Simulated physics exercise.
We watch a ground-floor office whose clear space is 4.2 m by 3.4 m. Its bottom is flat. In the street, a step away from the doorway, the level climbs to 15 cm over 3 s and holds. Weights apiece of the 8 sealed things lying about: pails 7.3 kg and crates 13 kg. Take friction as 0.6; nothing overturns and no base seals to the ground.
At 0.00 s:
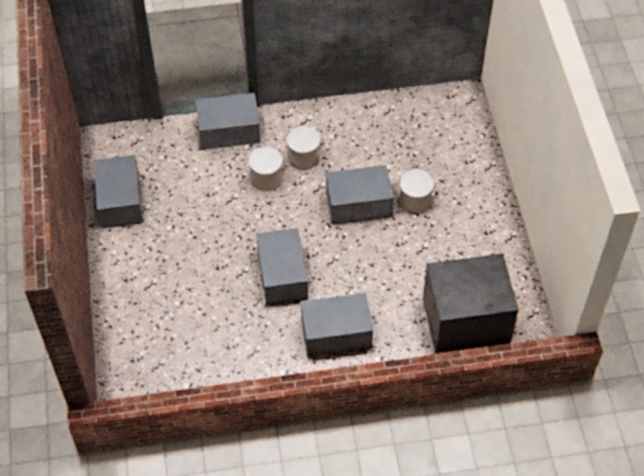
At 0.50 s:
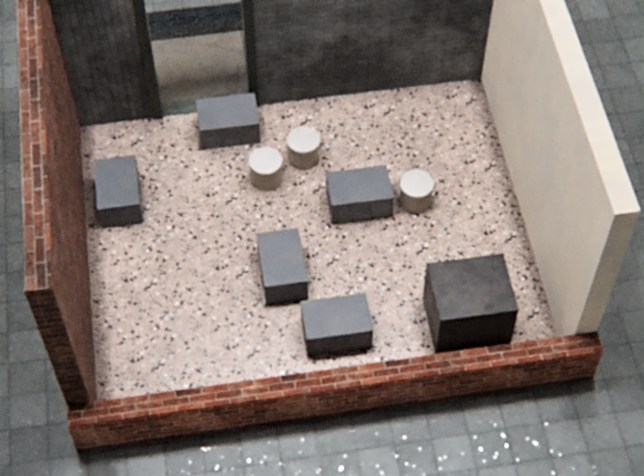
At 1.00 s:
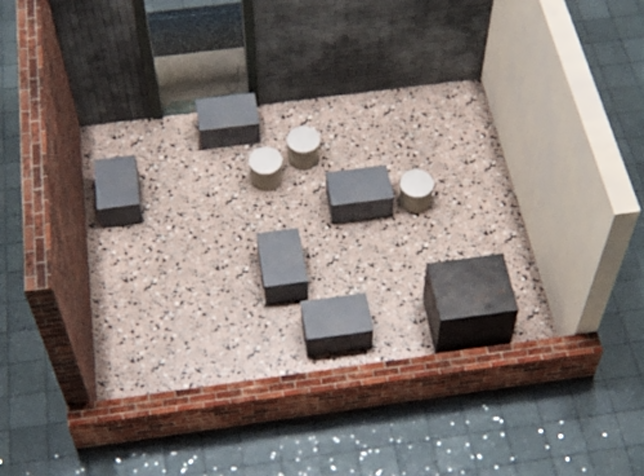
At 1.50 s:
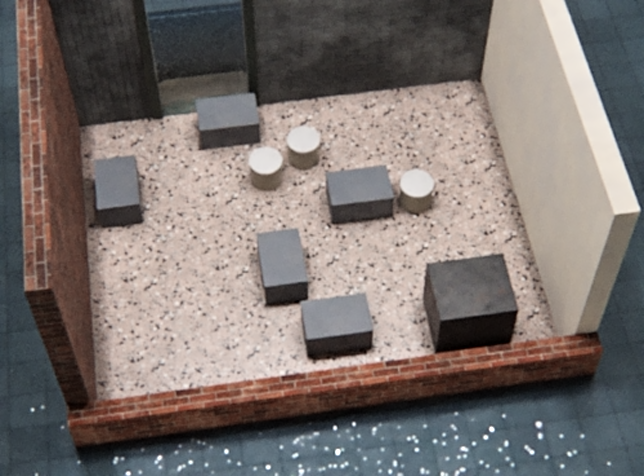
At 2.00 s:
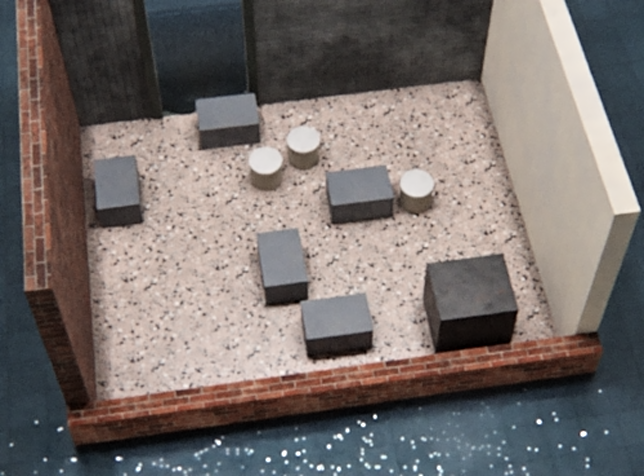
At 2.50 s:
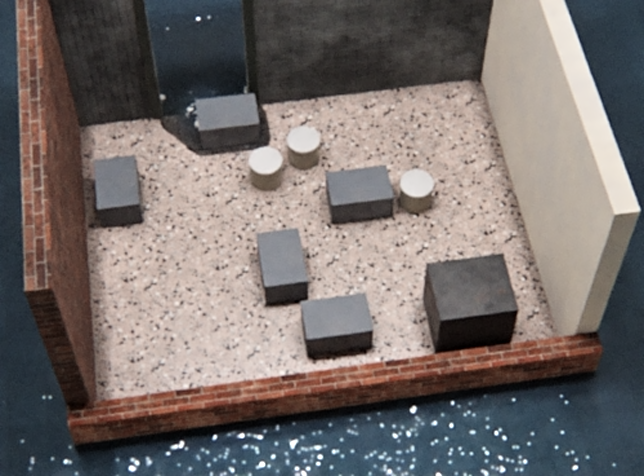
A walled room with a pebbly floor held grey blocks and pale round pails while dark, glinting water deepened over the paving outside, then crept through the doorway around the nearest block; nothing inside shifted.
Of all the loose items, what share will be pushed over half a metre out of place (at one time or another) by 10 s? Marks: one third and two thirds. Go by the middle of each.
Share: Under a third.
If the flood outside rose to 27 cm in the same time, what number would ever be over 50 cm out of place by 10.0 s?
In that case 6 of them.
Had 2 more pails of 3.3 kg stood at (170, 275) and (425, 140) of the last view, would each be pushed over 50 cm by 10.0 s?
In that order: Over, less.
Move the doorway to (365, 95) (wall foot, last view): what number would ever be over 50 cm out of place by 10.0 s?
Then 2.
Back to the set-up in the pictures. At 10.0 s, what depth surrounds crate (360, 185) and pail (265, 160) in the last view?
About 2 and 6 cm.
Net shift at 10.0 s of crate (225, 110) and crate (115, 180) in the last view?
In that order: 80 cm, 10 cm.
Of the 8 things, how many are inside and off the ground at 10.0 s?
I count 0.
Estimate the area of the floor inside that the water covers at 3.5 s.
Roughly 2.0 m2.
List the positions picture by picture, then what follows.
The first picture shows a pail at (303, 139) rests on the ground; a crate at (282, 257), on the bottom; water covers 0.0 m2; 0 of 8 have shifted.
The second picture shows a pail at (303, 139), on the bottom; a crate at (282, 257), on the bottom; 0.0 m2 under water; 0 of 8 have shifted.
The third picture shows a pail at (303, 139) rests on the ground; a crate at (282, 257), on the bottom; water covers 0.0 m2; 0 of 8 have shifted.
The fourth picture shows a pail at (303, 139), on the bottom; a crate at (282, 257), on the bottom; 0.0 m2 under water; 0 of 8 have shifted.
The fifth picture shows a pail at (303, 139), on the bottom; a crate at (282, 257), on the bottom; 0.0 m2 under water; 0 of 8 have shifted.
The sixth picture shows a pail at (303, 139), on the bottom; a crate at (282, 257) rests on the ground; water covers 0.2 m2; 0 of 8 have shifted.
After 3.5 s 0 of 8 are over 50 cm from their spots; 0 afloat.
After 4.5 s 0 of 8 are over 50 cm from their spots; 0 afloat.
After 7.0 s 0 of 8 are over 50 cm from their spots; 0 afloat.
After 10.0 s 1 of 8 are over 50 cm from their spots, and 1 have been at some point; 0 afloat.
